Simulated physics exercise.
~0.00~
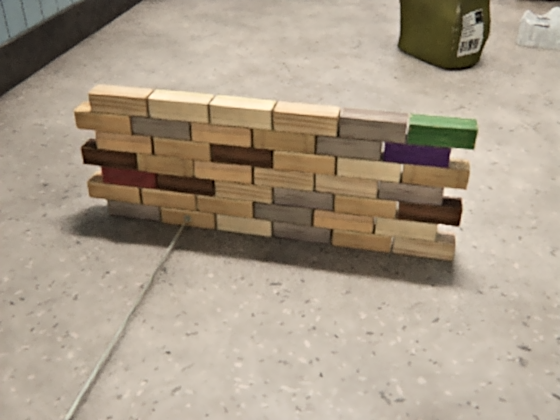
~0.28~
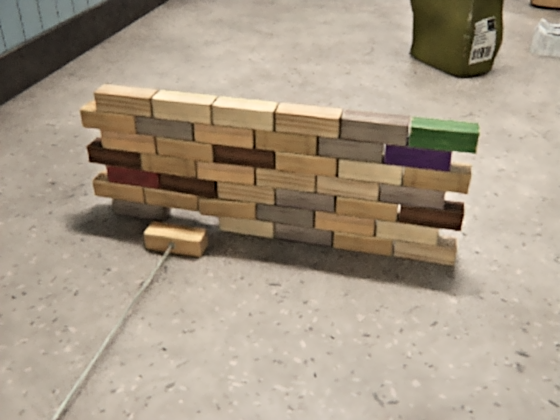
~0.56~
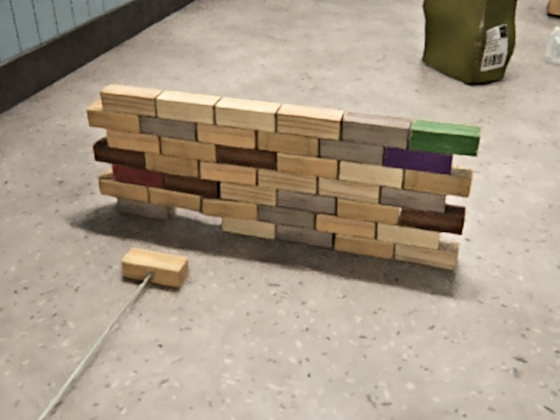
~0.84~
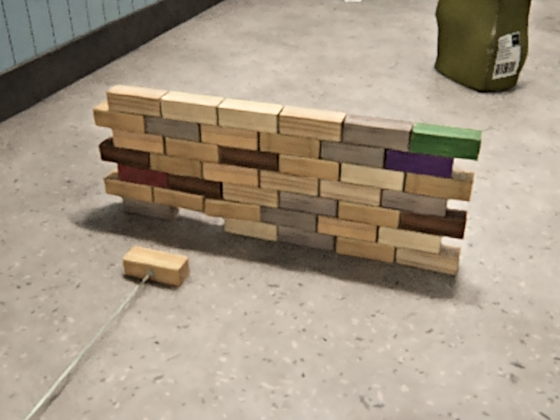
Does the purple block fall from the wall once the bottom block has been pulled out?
No, the purple block stays up in its place near the right end of the wall.
A wooden block sliding out of the bottom row on a thin pale cord, leaving the toy-block wall with its purple block standing.
